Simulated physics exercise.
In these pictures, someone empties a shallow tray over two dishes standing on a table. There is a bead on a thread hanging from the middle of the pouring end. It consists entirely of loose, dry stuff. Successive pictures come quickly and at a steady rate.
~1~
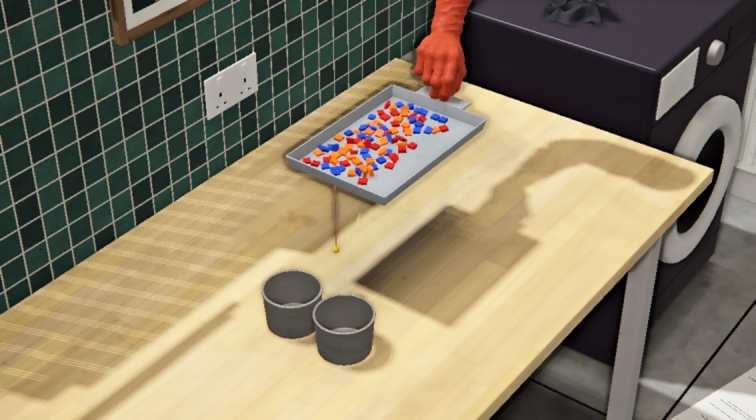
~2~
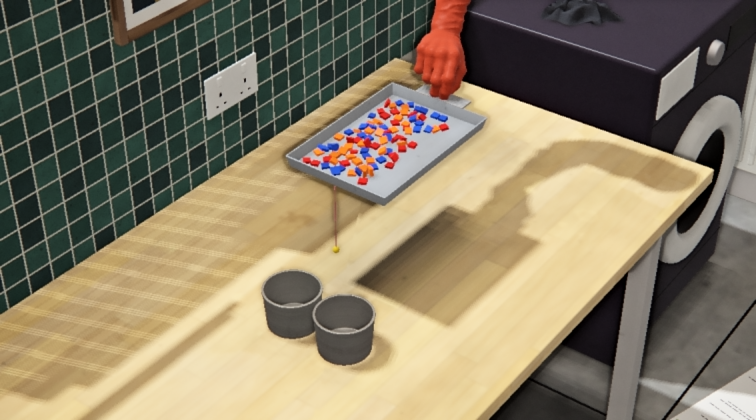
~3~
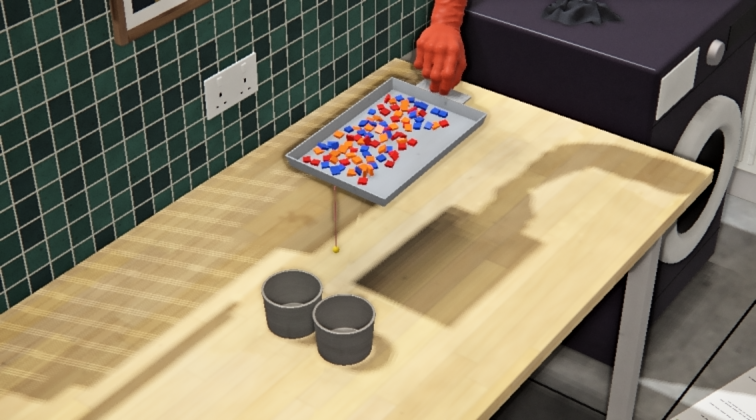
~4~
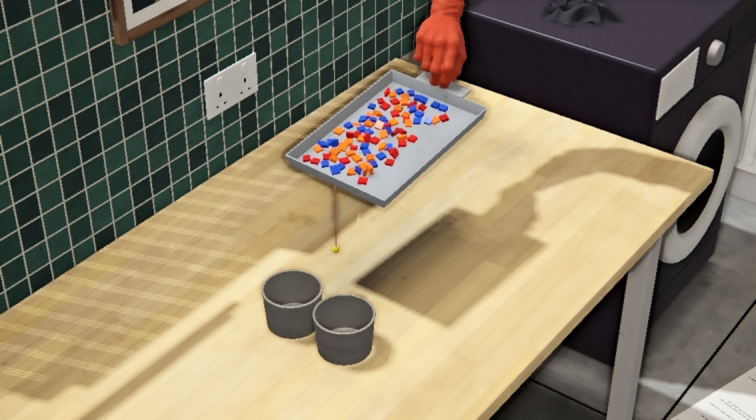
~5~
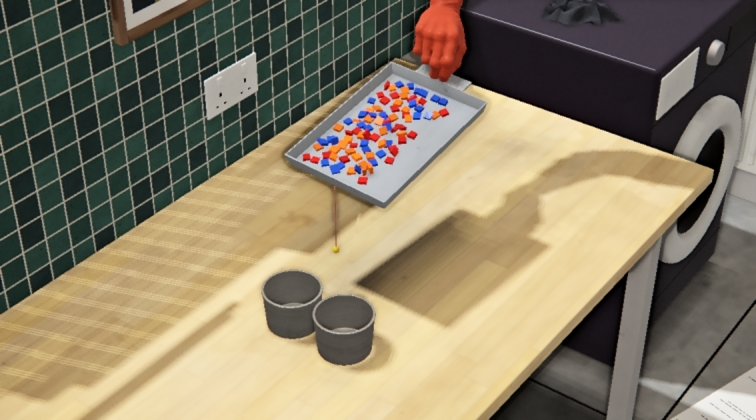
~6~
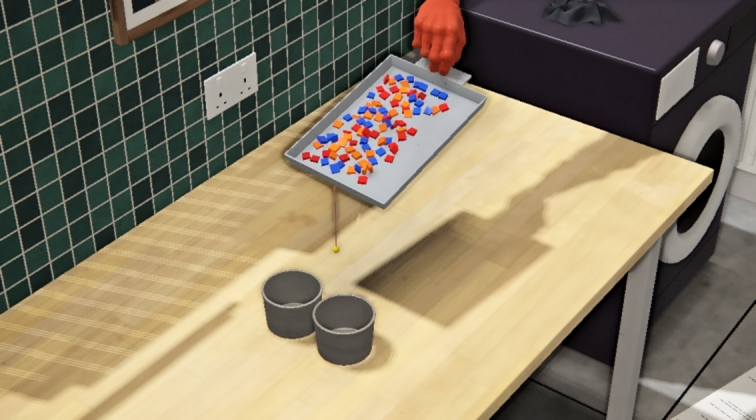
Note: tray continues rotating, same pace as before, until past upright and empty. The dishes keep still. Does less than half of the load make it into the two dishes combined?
Yes - less than half does.
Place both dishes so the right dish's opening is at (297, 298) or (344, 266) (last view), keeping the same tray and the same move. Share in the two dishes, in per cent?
Around 0 and around 10 per cent, in that order.
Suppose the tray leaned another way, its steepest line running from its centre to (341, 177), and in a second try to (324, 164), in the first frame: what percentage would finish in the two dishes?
Lab note: Try one about 20 %, try two about 0 %.
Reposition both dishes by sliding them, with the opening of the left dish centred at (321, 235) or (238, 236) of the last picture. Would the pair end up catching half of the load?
Result, first setup: A minority share; second setup: A minority share.
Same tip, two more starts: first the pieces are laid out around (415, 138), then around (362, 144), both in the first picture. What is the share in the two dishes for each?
Roughly 0 per cent, then roughly 10 per cent.
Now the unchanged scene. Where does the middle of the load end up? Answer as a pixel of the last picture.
Resting centre, last picture - approx. (364, 321).
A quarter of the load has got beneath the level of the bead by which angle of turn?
105° or so.
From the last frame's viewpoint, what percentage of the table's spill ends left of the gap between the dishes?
That's about 0 per cent of the spill.
Soon, tray tipped steeply; nearly all on the tray; a stray few in the air.
A while on, tray tipped right over; most on the tray; a stray few in the right dish; a small part outside both; a small part in the air.
Towards the end, tray tipped past a quarter turn; a small part in the right dish; a small part in the left dish; most outside both.
Finally, tray tipped past a quarter turn; a small part in the right dish; a small part in the left dish; most outside both.
